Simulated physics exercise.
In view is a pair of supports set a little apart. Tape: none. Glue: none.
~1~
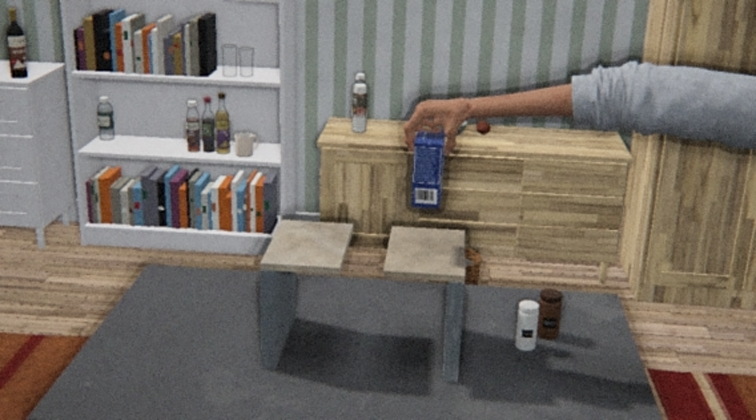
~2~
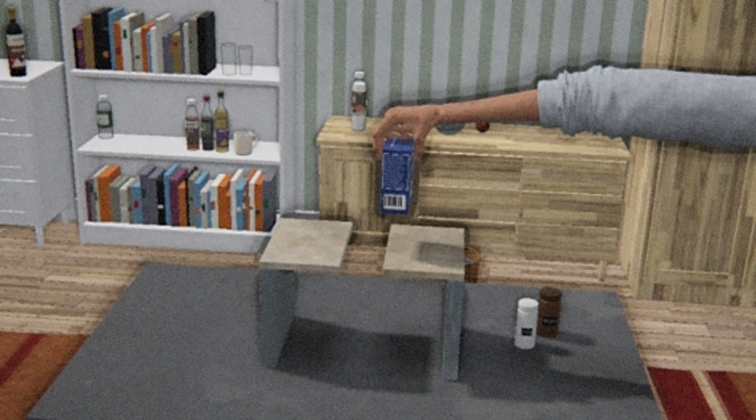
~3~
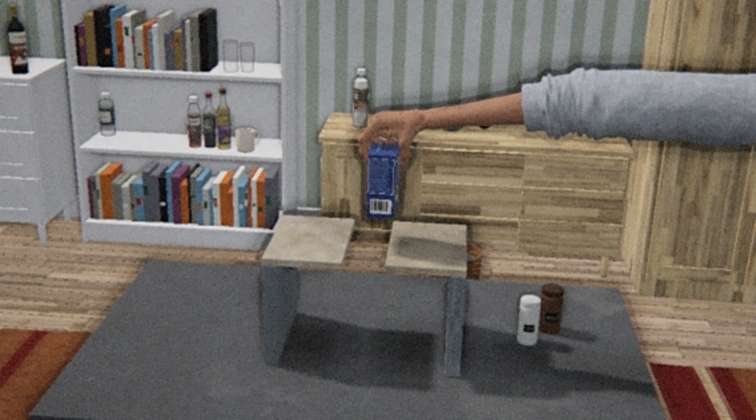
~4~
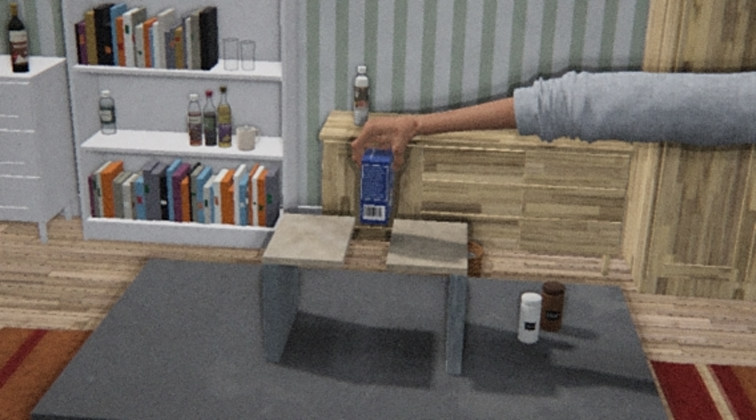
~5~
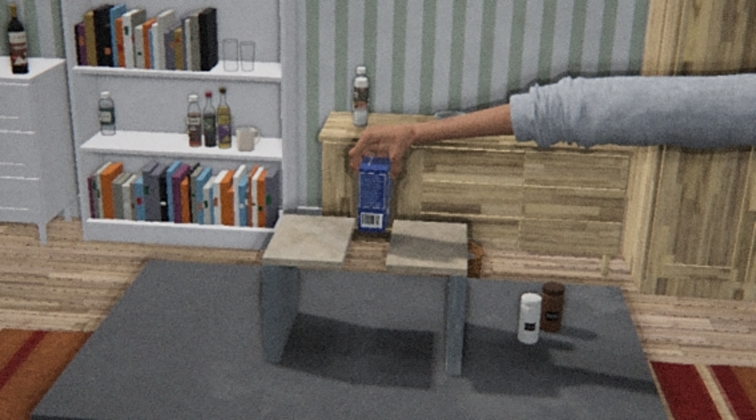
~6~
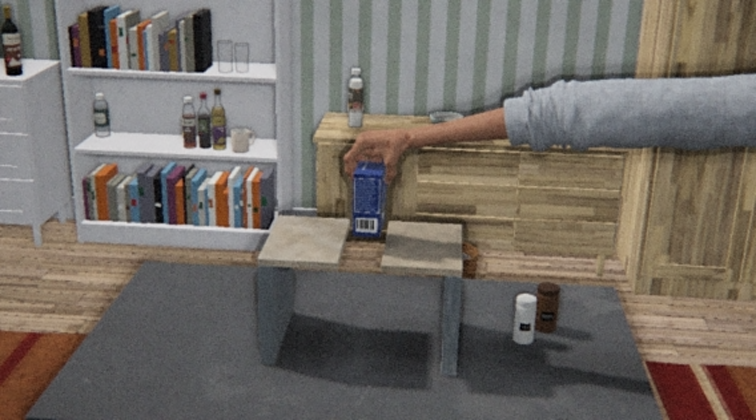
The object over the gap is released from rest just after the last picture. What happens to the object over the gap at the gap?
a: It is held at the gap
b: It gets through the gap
Answer: B.
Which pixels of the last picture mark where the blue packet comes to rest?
It finishes at around (367, 315).
Then, 0.40 s later than the last frame, blue packet moved well along near (368, 307).
Then, 0.80 s later than the last frame, blue packet moved well along near (367, 315).
When it is over, moved from the start, blue packet; the other 2 as before. End places, in pixels of the last picture, blue packet near (367, 315). The packet goes down the gap.
